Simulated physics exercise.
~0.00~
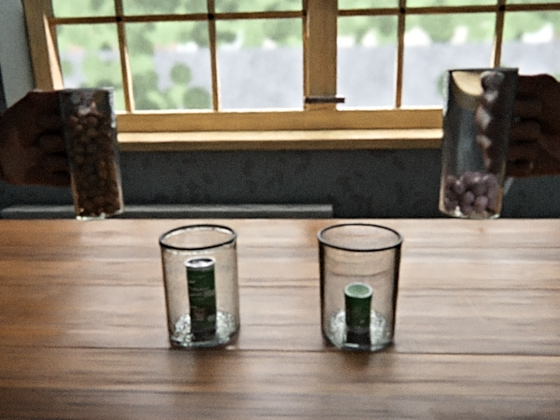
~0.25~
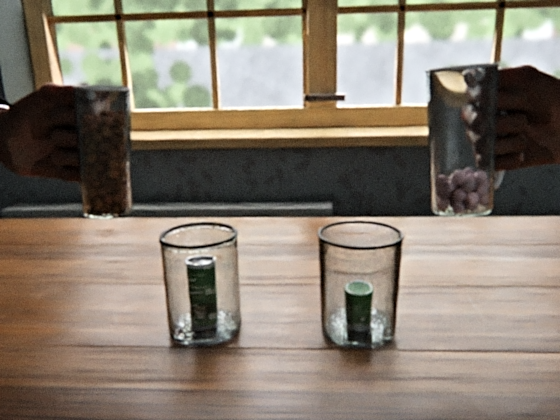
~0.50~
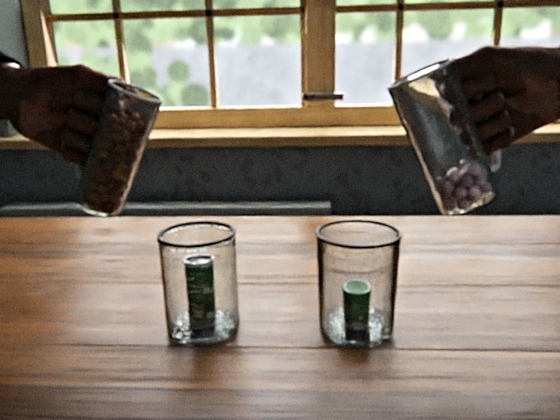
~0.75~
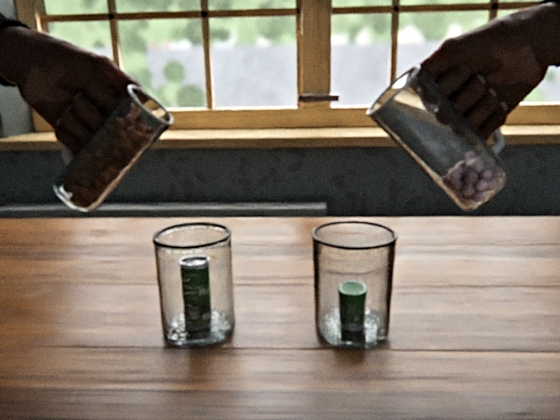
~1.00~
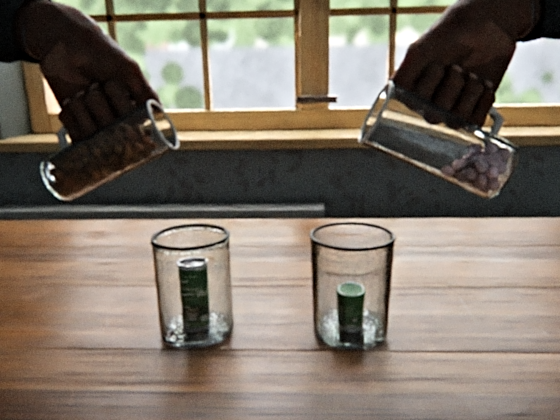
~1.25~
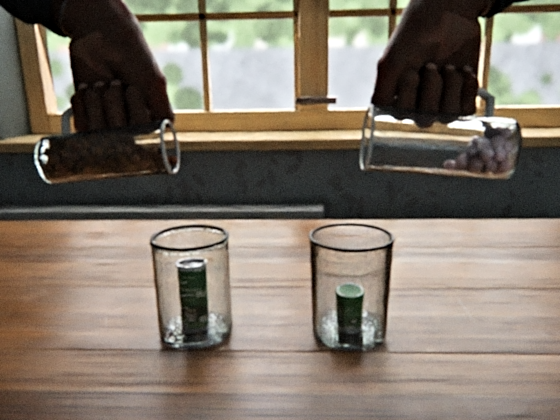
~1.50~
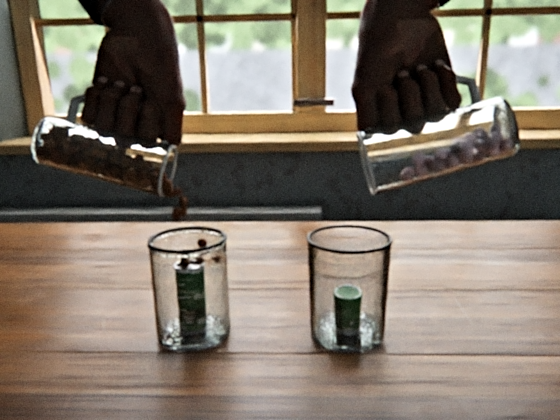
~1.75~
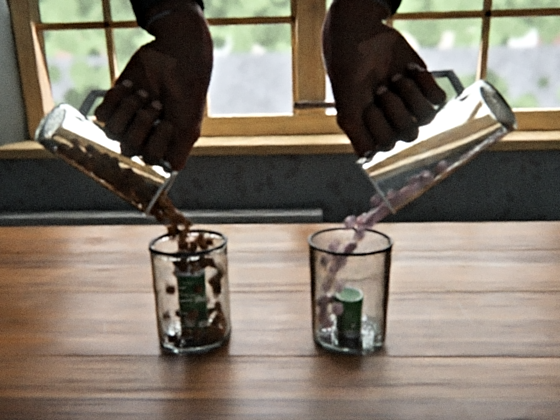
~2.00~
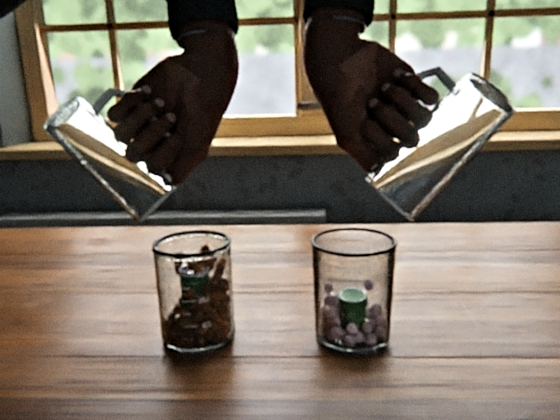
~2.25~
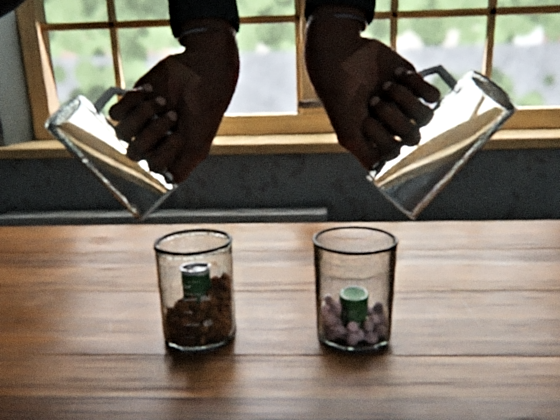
Two hands tipping cups of brown pieces and pale purple balls into glasses, leaving the green object in each still showing.
